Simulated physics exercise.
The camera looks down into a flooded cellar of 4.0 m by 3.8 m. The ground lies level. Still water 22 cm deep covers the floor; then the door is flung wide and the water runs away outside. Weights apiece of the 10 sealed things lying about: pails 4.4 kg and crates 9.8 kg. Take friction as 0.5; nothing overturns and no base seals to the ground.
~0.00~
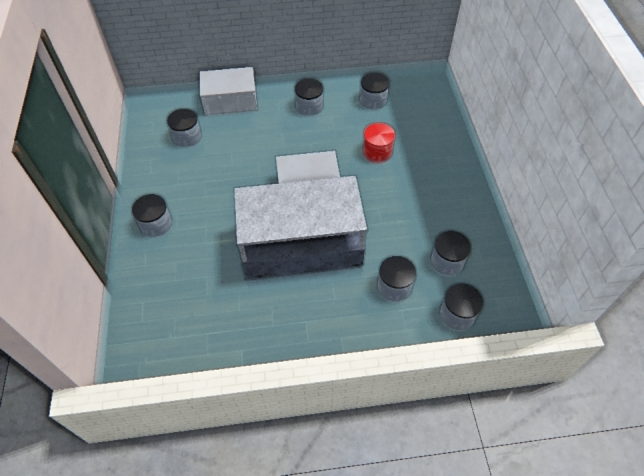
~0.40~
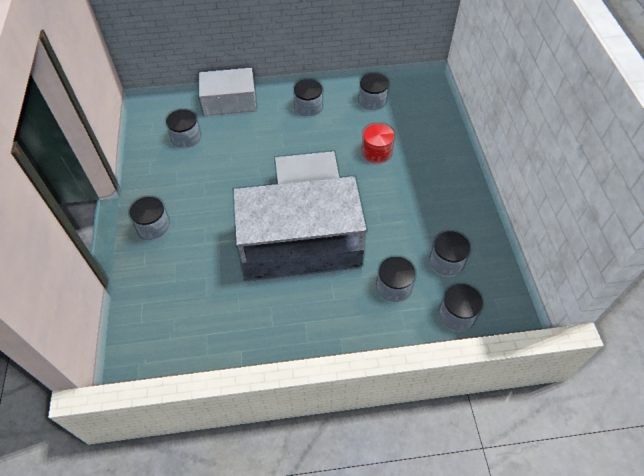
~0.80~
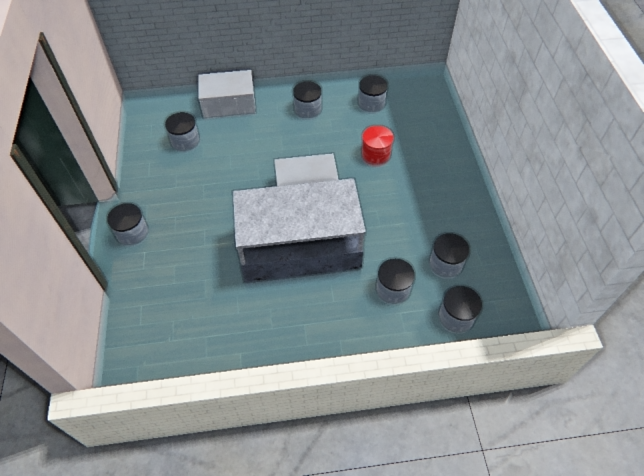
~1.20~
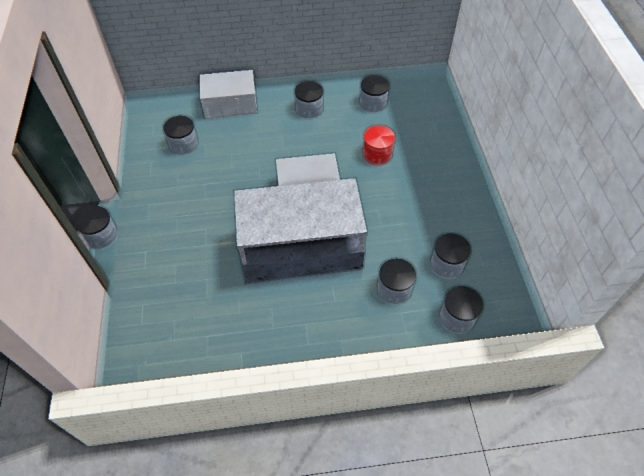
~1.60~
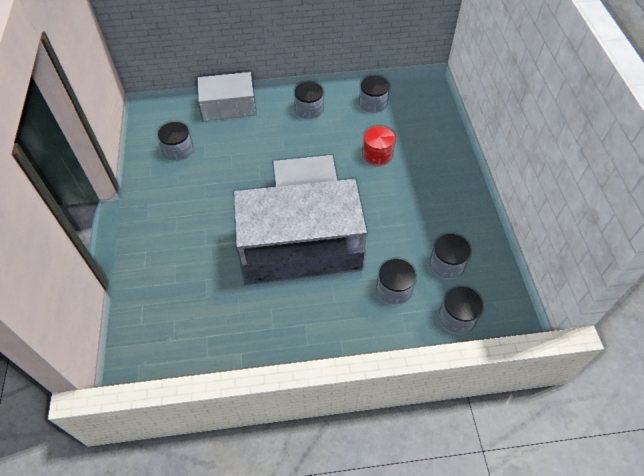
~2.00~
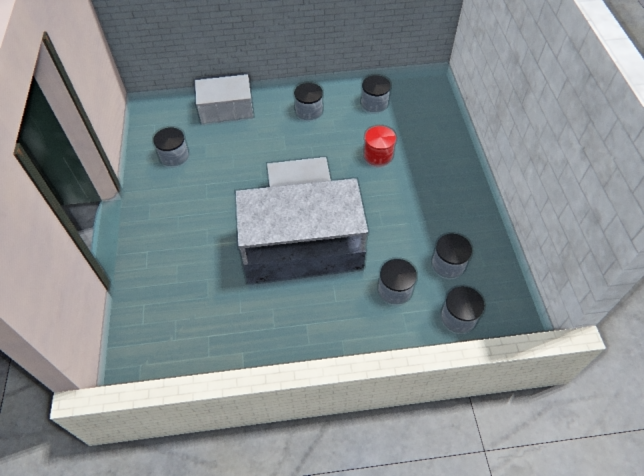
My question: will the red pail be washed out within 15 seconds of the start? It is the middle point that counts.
The red pail stays inside.
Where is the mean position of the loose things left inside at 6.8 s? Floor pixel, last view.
At about (302, 207).
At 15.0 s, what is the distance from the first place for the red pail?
About 140 cm.
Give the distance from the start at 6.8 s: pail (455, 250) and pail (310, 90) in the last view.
In that order: 20 cm, 60 cm.
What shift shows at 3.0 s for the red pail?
About 10 cm.
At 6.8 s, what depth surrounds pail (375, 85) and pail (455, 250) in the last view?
Roughly 16 and 16 cm.
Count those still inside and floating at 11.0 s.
7 of them.
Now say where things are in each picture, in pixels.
The red pail at (380, 134) floats; about 3100 L in view; 0 of 10 have shifted, in the first picture.
The red pail at (379, 135) floats; 22 cm deep round most things; 0 of 10 have shifted, in the second picture.
The red pail at (378, 137) floats; 22 cm deep round most things; 1 of 10 have shifted, in the third picture.
The red pail at (379, 137) floats; 22 cm deep round most things; 2 of 10 have shifted, in the fourth picture.
The red pail at (379, 137) floats; 22 cm deep round most things; 2 of 10 have shifted, in the fifth picture.
The red pail at (380, 137), afloat; about 2870 L in view; 4 of 10 have shifted, in the sixth picture.
After 3.0 s the red pail is near (368, 140), 0.1 m from its start, afloat; 1 of 10 are out; 9 afloat.
After 6.8 s the red pail is near (331, 146), 0.5 m from its start, afloat; 2 of 10 are out; 8 afloat.
After 11.0 s the red pail is near (283, 155), 1.0 m from its start, afloat; 3 of 10 are out; 7 afloat.
After 15.0 s the red pail is near (244, 168), 1.5 m from its start, afloat; 4 of 10 are out; 6 afloat.
